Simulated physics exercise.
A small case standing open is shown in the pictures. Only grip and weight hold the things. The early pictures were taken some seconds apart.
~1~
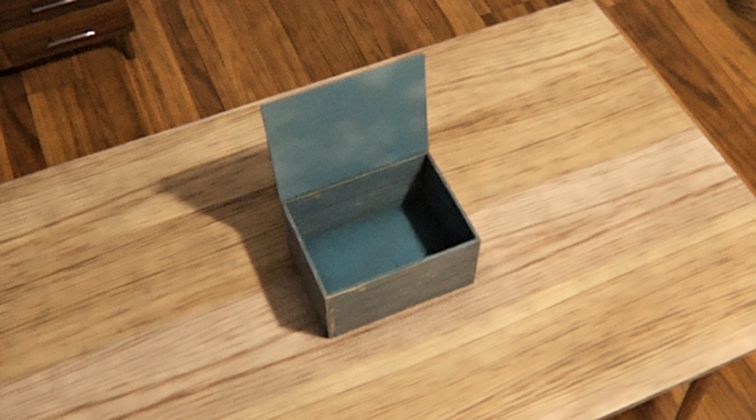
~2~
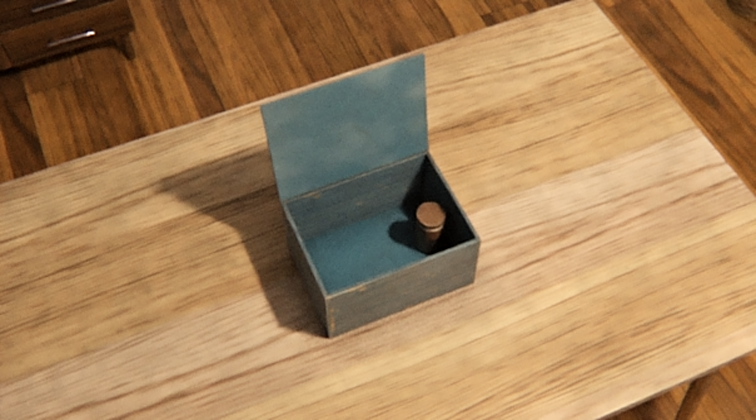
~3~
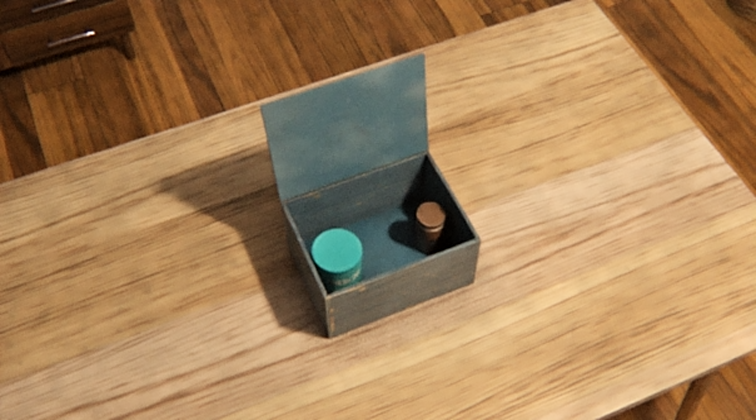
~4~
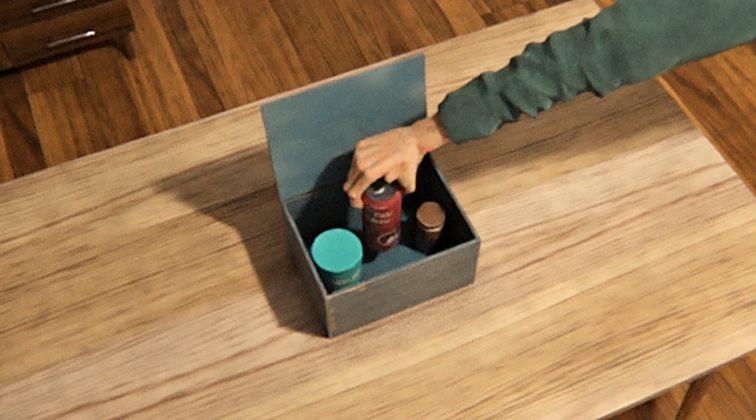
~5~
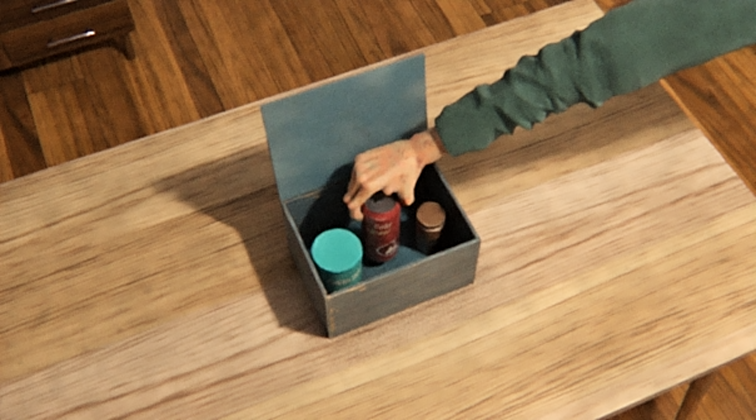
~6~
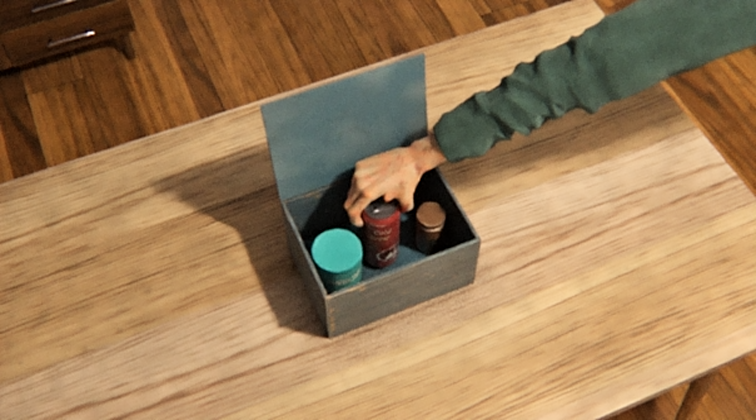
In an open case on a table, a hand lowers a red can between two containers already inside.
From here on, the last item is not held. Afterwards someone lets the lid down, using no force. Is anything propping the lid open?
Yes.
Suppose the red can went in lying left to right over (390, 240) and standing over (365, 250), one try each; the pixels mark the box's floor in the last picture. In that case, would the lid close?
On the first try the lid comes fully down; on the second it remains open.
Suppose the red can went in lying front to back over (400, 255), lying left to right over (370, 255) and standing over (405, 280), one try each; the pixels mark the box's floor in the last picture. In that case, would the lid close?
Try 1: Lid goes down; try 2: Lid goes down; try 3: Lid stays raised.
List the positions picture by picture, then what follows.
In the first frame, the last thing is not in view yet.
In the second frame, the last thing is not in view yet.
In the third frame, the last thing is not in view yet; turquoise tin (338, 268).
The fourth frame shows still above its spot; red can (381, 215); turquoise tin (338, 268).
The fifth frame shows still above its spot; red can (381, 226); turquoise tin (338, 268).
The sixth frame shows put in, still held; red can (381, 232); turquoise tin (338, 268).
Then, 1.30 s on from there, lid 84° above the rim.
Then, 1.70 s on from there, lid 47° above the rim.
Then, 1.90 s on from there, lid 22° above the rim.
Then, 3.90 s on from there, red can resting near (381, 232).
In the end, lid 22° above the rim; all 3 unmoved. At the end, from the last picture's camera, red can near (381, 232).
